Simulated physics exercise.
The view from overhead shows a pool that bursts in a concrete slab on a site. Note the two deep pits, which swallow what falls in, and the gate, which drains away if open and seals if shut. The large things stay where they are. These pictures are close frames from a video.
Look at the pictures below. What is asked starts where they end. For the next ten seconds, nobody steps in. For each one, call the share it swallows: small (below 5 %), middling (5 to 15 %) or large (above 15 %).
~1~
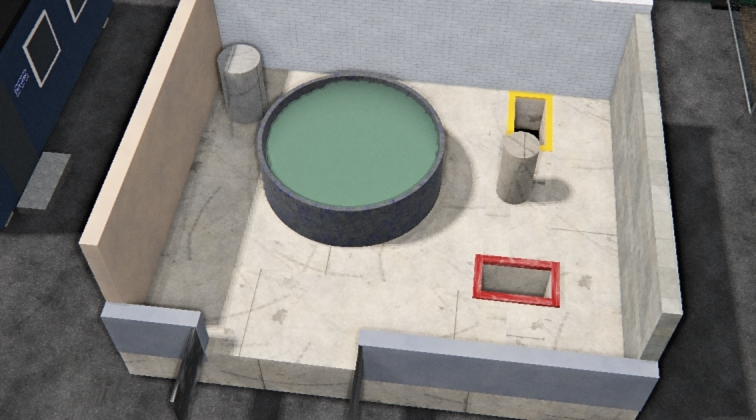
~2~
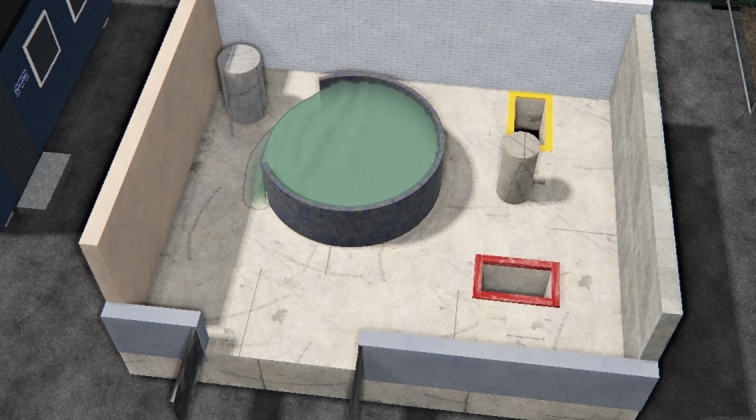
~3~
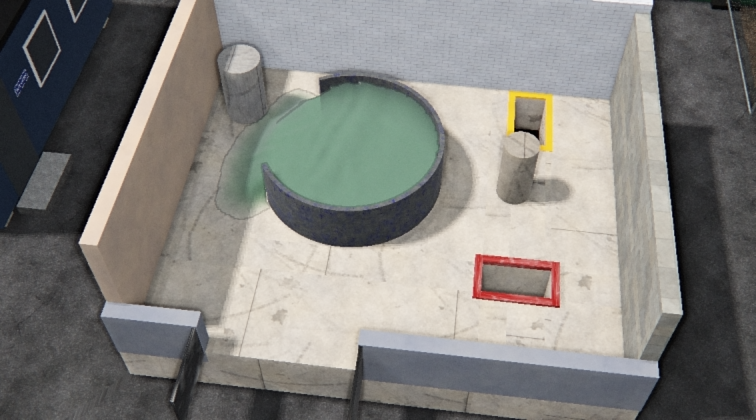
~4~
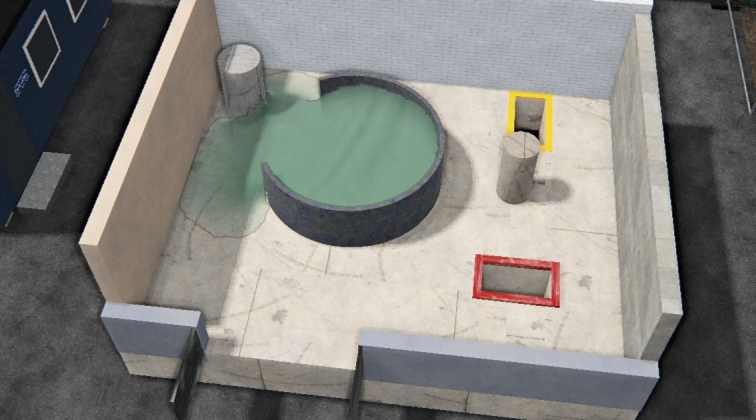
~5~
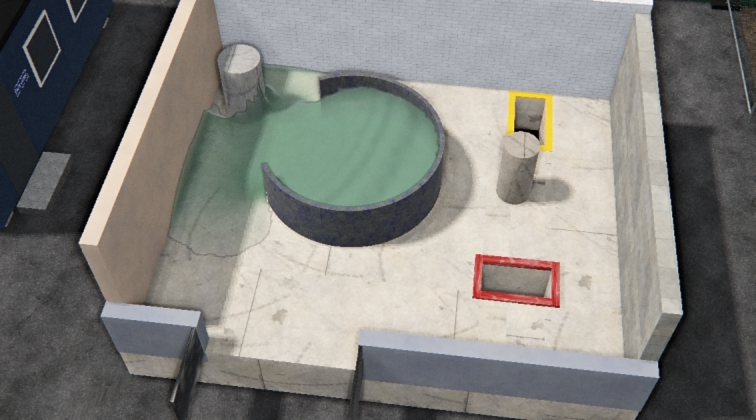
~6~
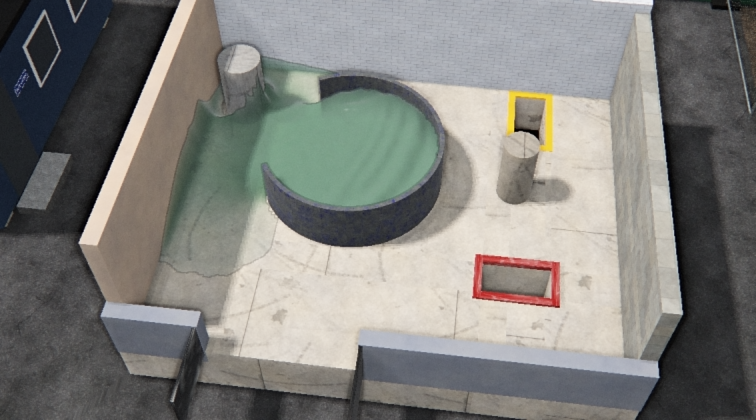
Calls: Gate - large; red pit - small; yellow pit - large.
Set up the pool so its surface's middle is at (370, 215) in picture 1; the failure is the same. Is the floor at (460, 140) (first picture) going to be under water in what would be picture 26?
There: Covered.
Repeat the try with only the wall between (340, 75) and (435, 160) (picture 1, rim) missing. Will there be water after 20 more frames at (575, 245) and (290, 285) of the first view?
First spot submerged, second spot spared.
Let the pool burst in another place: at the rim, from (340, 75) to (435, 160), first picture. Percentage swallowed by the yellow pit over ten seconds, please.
The yellow pit takes 65 per cent.
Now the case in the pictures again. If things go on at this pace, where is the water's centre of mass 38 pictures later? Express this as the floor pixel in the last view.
The spot I would choose is (343, 194).
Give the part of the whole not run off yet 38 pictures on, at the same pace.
Roughly 72 parts in every hundred.
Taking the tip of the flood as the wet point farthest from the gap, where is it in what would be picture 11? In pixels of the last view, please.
Pixel estimate: (136, 329).
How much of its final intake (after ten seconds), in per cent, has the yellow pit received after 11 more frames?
About 0 per cent.
A moment on, water covers 25 % of the floor; the gate 0 %, the red pit 0 %, the yellow pit 0 %.
Next, water covers 40 % of the floor; the gate 0 %, the red pit 0 %, the yellow pit 0 %.
Then, water covers 65 % of the floor; the gate 5 %, the red pit 0 %, the yellow pit 5 %.
Later, water covers 95 % of the floor; the gate 13 %, the red pit 1 %, the yellow pit 14 %.
In the end, water covers 100 % of the floor; the gate 19 %, the red pit 2 %, the yellow pit 21 %.
